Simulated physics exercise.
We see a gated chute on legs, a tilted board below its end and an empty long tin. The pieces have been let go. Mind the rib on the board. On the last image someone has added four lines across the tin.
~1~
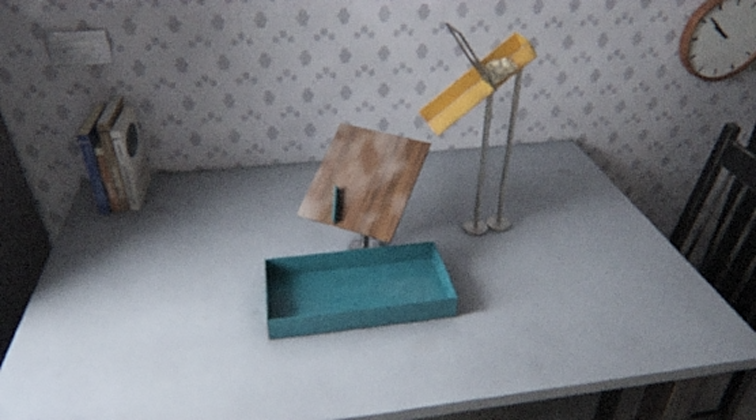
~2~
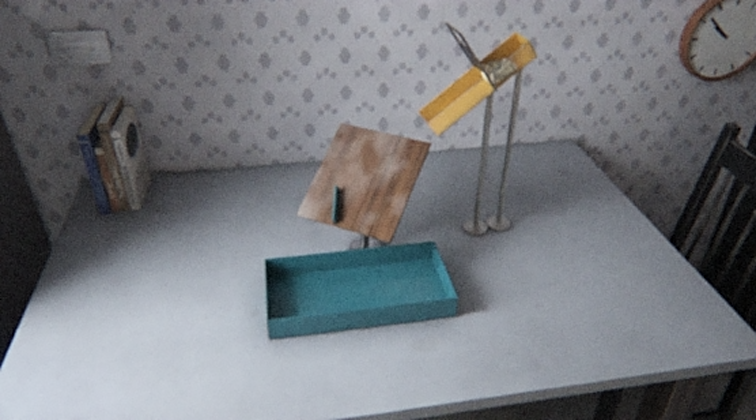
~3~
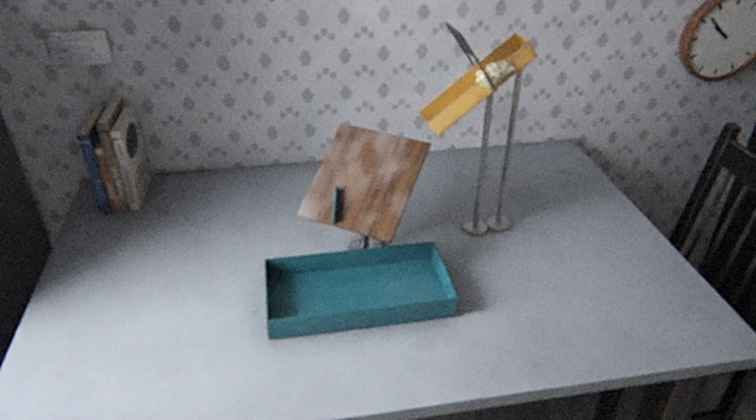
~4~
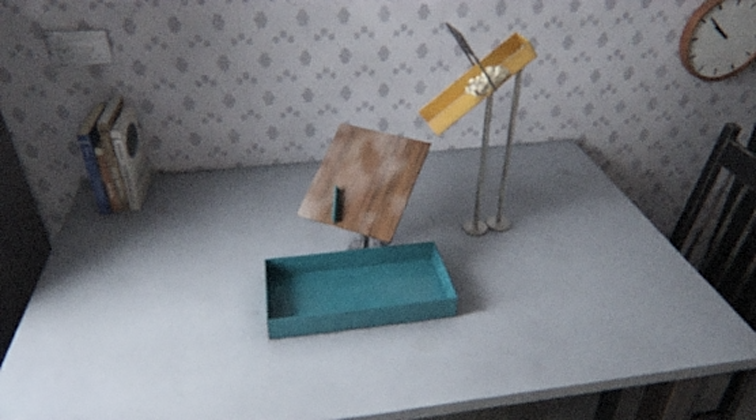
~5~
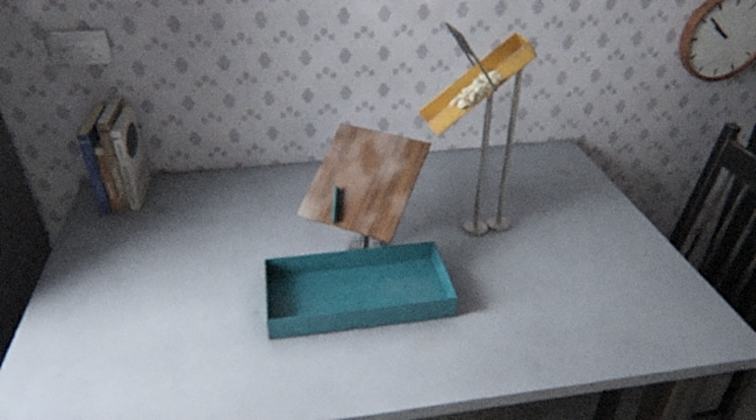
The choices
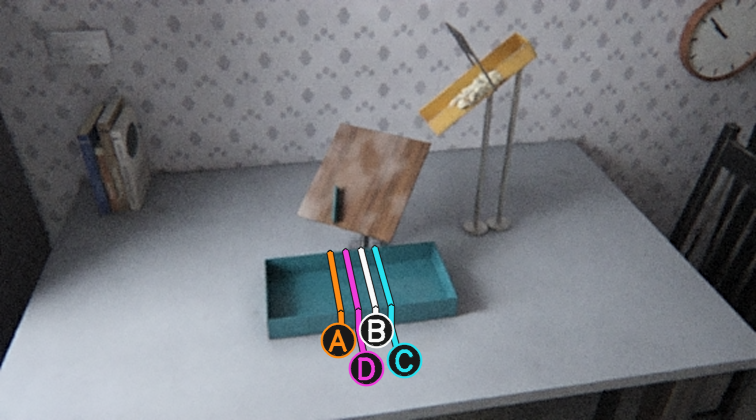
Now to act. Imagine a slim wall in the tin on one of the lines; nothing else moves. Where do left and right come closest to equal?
Choose A.
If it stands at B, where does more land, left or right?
Left.
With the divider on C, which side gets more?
The left side.
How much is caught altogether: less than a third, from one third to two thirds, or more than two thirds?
More than two thirds.
On the marked copy, line A crosses the front rim at (340, 312); line B crosses the front rim at (375, 307); line C crosses the front rim at (391, 306); line D crosses the front rim at (358, 309).
Choosing A, of what is caught, close to half on the left of the divider, close to half on the right.
Choosing B, of what is caught, the whole lot on the left of the divider, none at all on the right.
Choosing C, of what is caught, the whole lot on the left of the divider, none at all on the right.
Choosing D, of what is caught, all but a few on the left of the divider, only a few on the right.
